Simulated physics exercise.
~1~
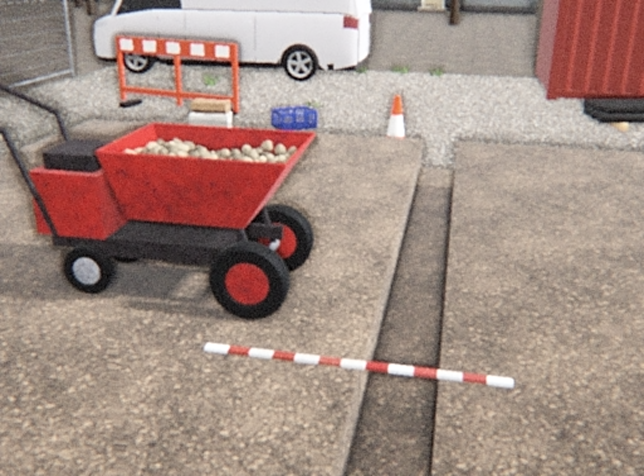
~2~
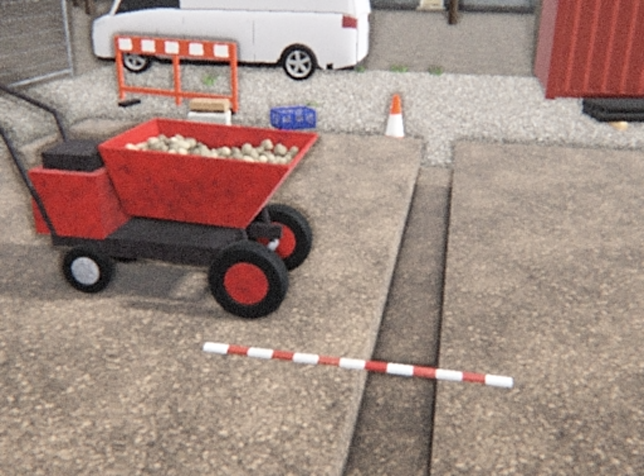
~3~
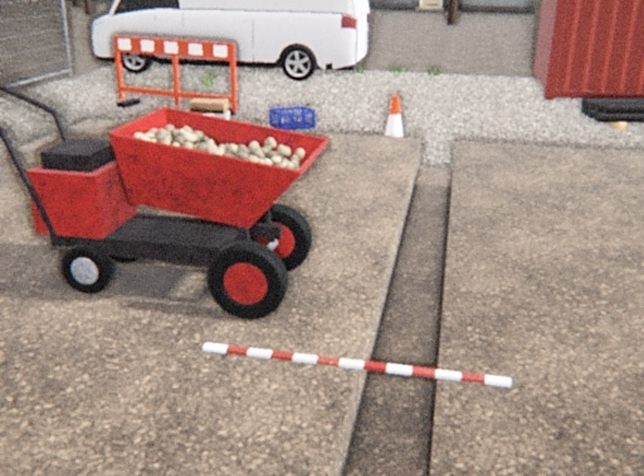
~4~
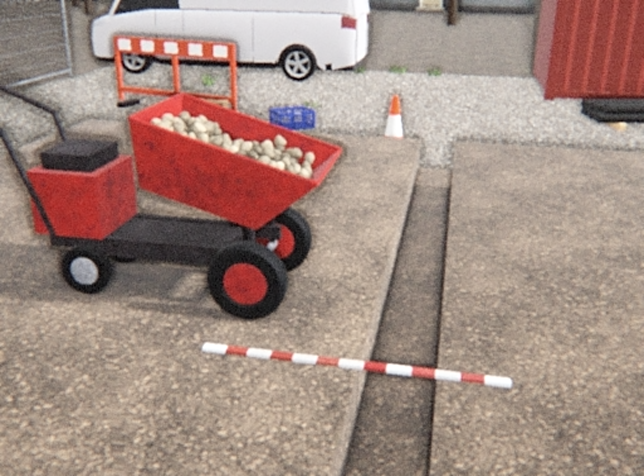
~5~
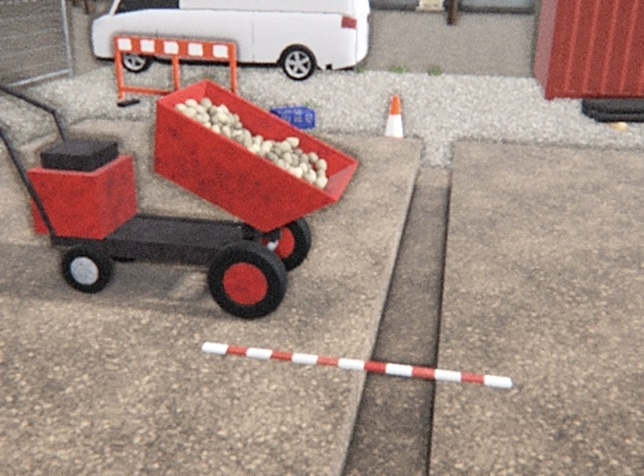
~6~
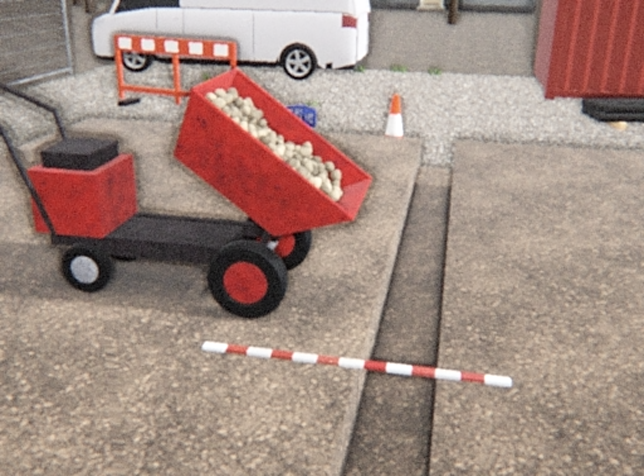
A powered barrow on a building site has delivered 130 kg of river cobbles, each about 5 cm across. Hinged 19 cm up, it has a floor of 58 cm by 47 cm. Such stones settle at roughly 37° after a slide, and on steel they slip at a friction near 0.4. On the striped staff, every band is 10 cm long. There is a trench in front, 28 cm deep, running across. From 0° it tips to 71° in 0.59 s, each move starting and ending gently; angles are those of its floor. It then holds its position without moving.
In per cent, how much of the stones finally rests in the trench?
Roughly 61 per cent of them.
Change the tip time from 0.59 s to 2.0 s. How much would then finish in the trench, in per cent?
With that timing, about 90 per cent.
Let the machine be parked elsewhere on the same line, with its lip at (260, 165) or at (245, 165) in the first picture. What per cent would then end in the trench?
Around 85 and then 85 percent.
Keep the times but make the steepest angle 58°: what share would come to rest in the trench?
About 35 per cent would end up in the trench.
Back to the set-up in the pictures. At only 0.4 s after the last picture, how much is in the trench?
I'd say near 20 per cent at that time.
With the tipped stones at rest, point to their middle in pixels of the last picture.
Resting centre: About (428, 334).
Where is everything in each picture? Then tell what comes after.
In the first frame, the tray is at 0°, its lip at (285, 166); the top of the load is at (224, 150).
In the second frame, the tray is at 2°, its lip at (289, 167); the top of the load is at (183, 147).
In the third frame, lip at (300, 173), floor tilted 8°, highest stones at (177, 135).
In the fourth frame, lip at (317, 184), floor tilted 16°, highest stones at (185, 123).
In the fifth frame, the tray is at 26°, its lip at (336, 200); the top of the load is at (200, 111).
In the sixth frame, the tray is at 36°, its lip at (352, 219); the top of the load is at (227, 101).
Then, 0.1 s after the last picture the floor is at 60°, 100 % in the tray; the foremost stones are at (363, 231).
Then, 0.4 s after the last picture the floor is at 71°, 77 % in the tray, 22 % in the trench, 1 % past the trench; the foremost stones are at (451, 306).
Then, 0.7 s after the last picture the floor is at 71°, 20 % in the tray, 42 % in the trench, 38 % past the trench; the foremost stones are past the picture's edge.
Then, 2.7 s after the last picture the floor is at 71°, 0 % in the tray, 61 % in the trench, 39 % past the trench; the foremost stones are past the picture's edge.
